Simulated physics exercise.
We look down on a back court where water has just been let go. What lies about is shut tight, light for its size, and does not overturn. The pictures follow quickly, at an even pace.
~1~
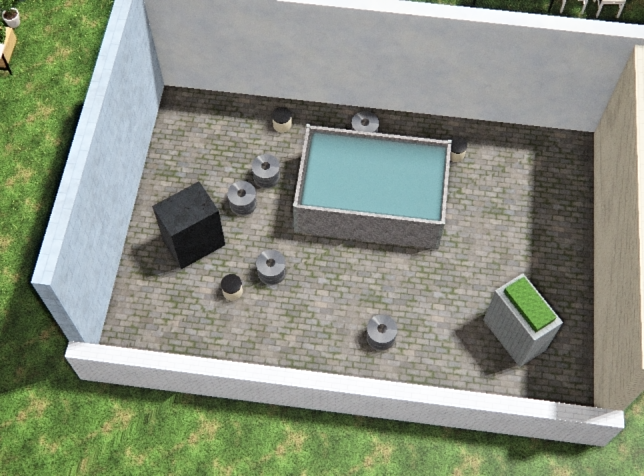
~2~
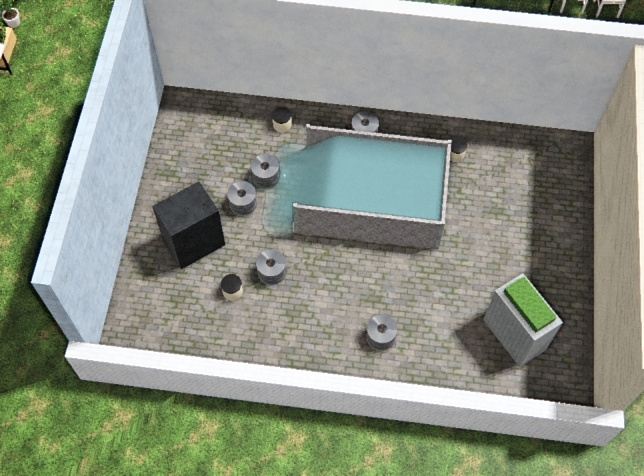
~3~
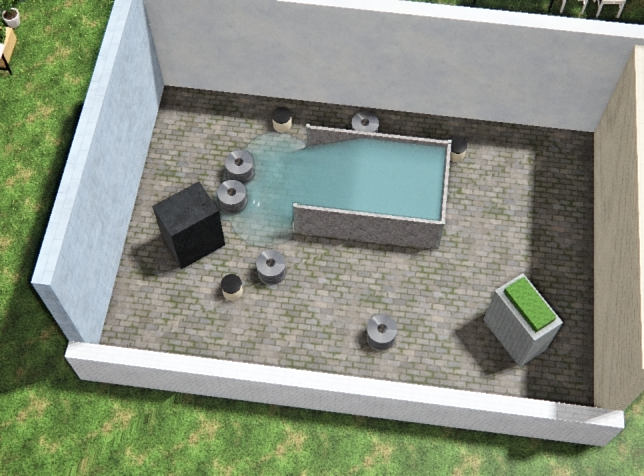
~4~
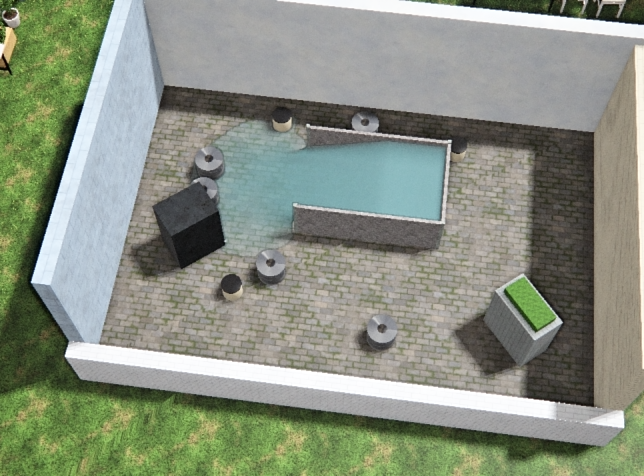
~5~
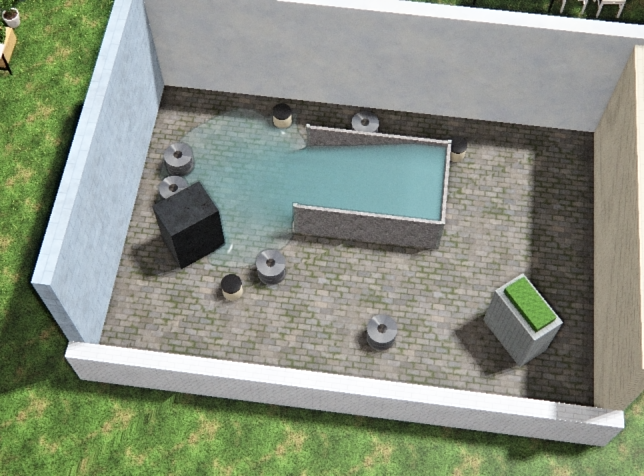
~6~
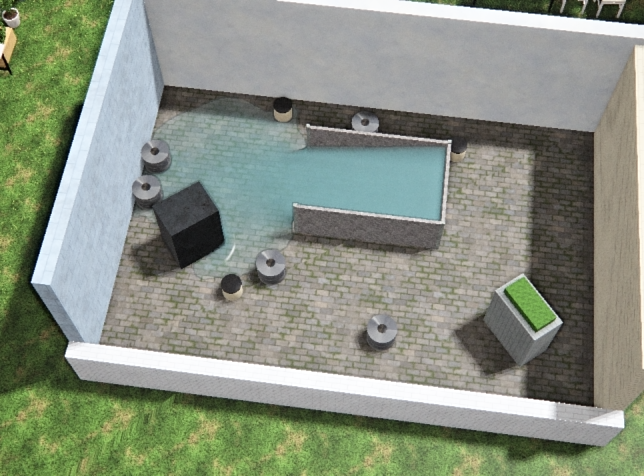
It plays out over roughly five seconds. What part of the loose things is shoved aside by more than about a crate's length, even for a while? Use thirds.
That comes to at least two thirds.
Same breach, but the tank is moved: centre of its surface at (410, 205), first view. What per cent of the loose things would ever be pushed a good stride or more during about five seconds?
Close to 90 %.
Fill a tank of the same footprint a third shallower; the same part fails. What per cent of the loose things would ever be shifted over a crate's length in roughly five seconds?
I make it 60 per cent.
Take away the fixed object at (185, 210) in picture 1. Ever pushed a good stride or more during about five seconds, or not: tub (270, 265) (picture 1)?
For that one: Under that.
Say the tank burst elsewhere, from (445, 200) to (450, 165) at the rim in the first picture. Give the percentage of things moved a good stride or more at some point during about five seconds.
Near 50 in a hundred.
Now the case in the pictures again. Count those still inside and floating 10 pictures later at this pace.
The number is 2.
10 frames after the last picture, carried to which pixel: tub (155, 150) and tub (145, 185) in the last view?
Around (161, 103) and (165, 296).
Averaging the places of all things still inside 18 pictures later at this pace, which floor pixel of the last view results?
Close to (329, 230).
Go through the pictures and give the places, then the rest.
A tub at (266, 166), on the bottom; a tub at (242, 193) rests on the ground; 0 of 8 have shifted, in the first frame.
A tub at (265, 166), on the bottom; a tub at (242, 193) rests on the ground; 0 of 8 have shifted, in the second frame.
A tub at (239, 162), on the bottom, a stride from its start; a tub at (232, 192), on the bottom, close to its start; 2 of 8 have shifted, in the third frame.
A tub at (209, 159) rests on the ground, a stride from its start; a tub at (203, 189), on the bottom, a stride from its start; 2 of 8 have shifted, in the fourth frame.
A tub at (178, 155) rests on the ground, a stride from its start; a tub at (173, 188), on the bottom, a stride from its start; 3 of 8 have shifted, in the fifth frame.
A tub at (155, 151), on the bottom, far from its start; a tub at (146, 187), on the bottom, far from its start; 3 of 8 have shifted, in the sixth frame.
A moment on, 2 of 8 are well off their spots; 2 afloat.
Next, 3 of 8 are well off their spots; 2 afloat.
Later, 5 of 8 are well off their spots; 4 afloat.
In the end, 8 of 8 are well off their spots, and 8 have been at some point; 6 afloat.
